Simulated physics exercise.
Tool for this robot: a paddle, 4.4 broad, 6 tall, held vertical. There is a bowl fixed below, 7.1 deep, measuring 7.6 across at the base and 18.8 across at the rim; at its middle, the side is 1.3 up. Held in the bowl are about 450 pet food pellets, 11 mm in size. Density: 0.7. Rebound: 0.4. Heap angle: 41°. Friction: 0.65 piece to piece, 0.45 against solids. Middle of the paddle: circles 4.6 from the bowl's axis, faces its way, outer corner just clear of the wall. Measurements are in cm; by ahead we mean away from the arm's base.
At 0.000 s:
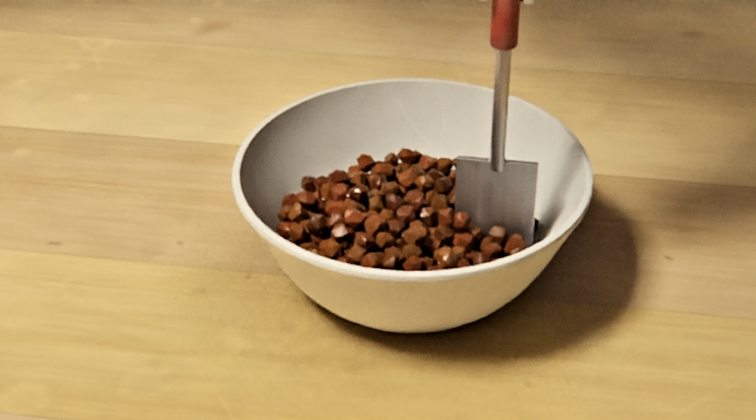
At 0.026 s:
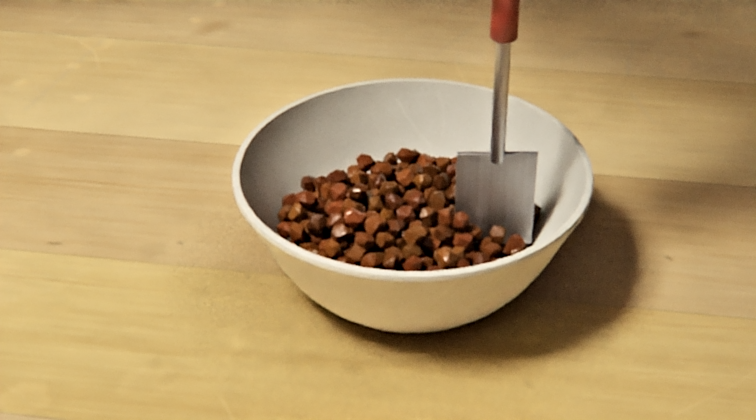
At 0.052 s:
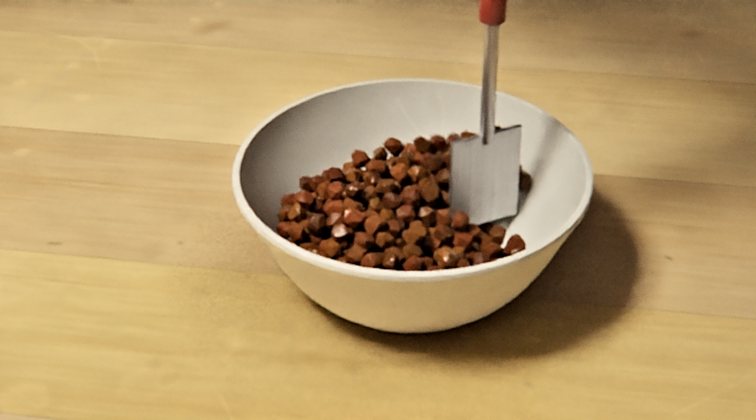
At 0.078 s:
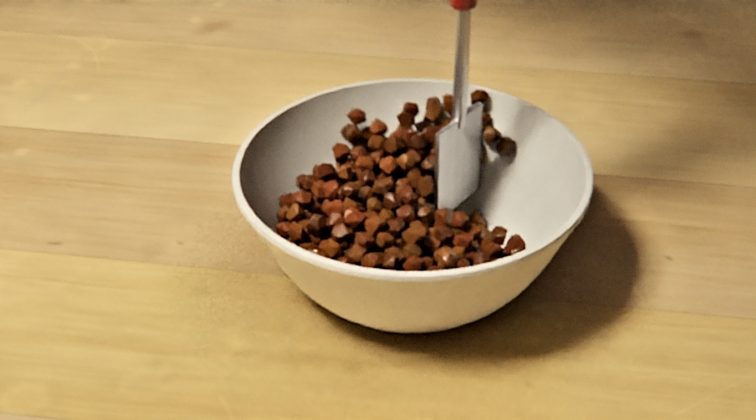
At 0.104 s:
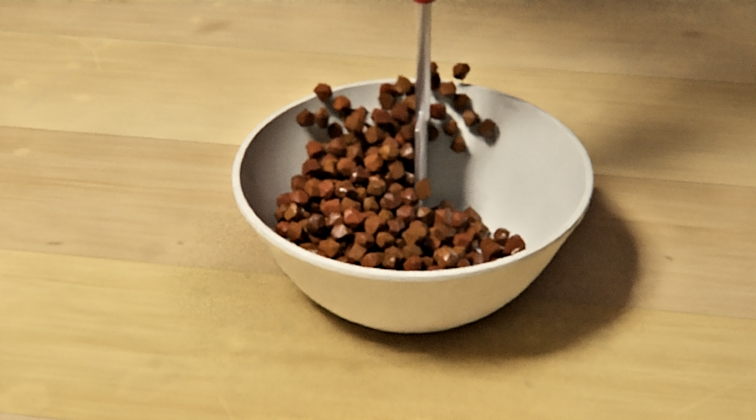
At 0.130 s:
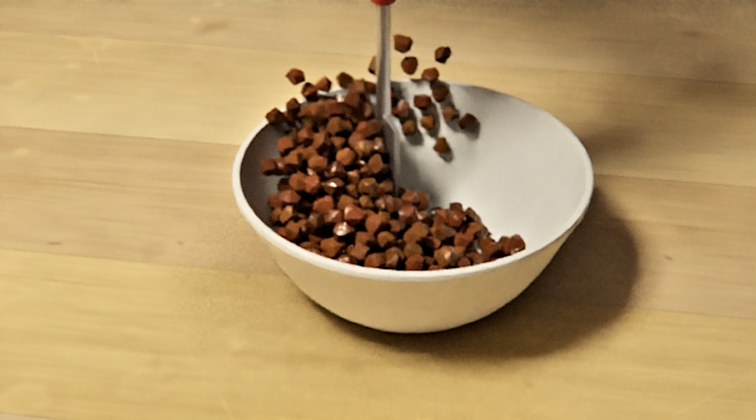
In a white bowl, a red-handled paddle sweeps brown pellets leftward, tossing some up.
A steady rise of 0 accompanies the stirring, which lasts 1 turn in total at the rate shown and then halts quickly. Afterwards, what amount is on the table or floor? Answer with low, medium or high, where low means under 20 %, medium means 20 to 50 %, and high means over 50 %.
Medium.
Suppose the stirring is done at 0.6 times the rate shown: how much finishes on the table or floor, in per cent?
Estimated share: Near 15 per cent.
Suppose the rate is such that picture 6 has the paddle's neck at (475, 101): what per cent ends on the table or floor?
It works out to roughly 10 percent.
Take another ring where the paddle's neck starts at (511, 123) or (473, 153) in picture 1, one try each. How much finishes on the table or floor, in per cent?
I'd put it at around 30 and 20 percent.
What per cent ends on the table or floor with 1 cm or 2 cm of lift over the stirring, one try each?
Try one: Around 30 %; try two: Around 25 %.
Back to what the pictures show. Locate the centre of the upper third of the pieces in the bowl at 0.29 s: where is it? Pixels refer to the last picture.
I'd say about (487, 227).
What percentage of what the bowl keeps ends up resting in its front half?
Close to 25 in a hundred.
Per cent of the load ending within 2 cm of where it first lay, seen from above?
I'd guess close to 5 percent of the load.
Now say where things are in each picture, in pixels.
The first picture shows the paddle neck at (499, 136), 0° round; upper third of the load around (400, 218), from x 285 to 530, top at y 155; 450 in the bowl.
The second picture shows the paddle neck at (499, 129), 9° round; upper third of the load around (402, 217), from x 285 to 530, top at y 155.
The third picture shows the paddle neck at (488, 110), 35° round; upper third of the load around (411, 199), from x 285 to 525, top at y 135.
The fourth picture shows the paddle neck at (460, 95), 63° round; upper third of the load around (405, 183), from x 285 to 525, top at y 100.
The fifth picture shows the paddle neck at (423, 87), 91° round; upper third of the load around (380, 170), from x 285 to 525, top at y 70.
The sixth picture shows the paddle neck at (383, 89), 119° round; upper third of the load around (348, 160), from x 270 to 525, top at y 45; 449 in the bowl, 1 in flight or on the tool.
After 0.21 s, 207° round, highest piece 12 above the table; 410 in the bowl, 40 in flight or on the tool.
After 0.29 s, 294° round, highest piece 13 above the table; 360 in the bowl, 12 on the table or floor, 78 in flight or on the tool.
After 0.53 s, 0° round, highest piece 7 above the table; 285 in the bowl, 164 on the table or floor, 1 in flight or on the tool.
After 1.23 s, 0° round, highest piece 6 above the table; 285 in the bowl, 165 on the table or floor.
In the end, 285 in the bowl, 165 on the table or floor. That is 37 % on the table or floor.
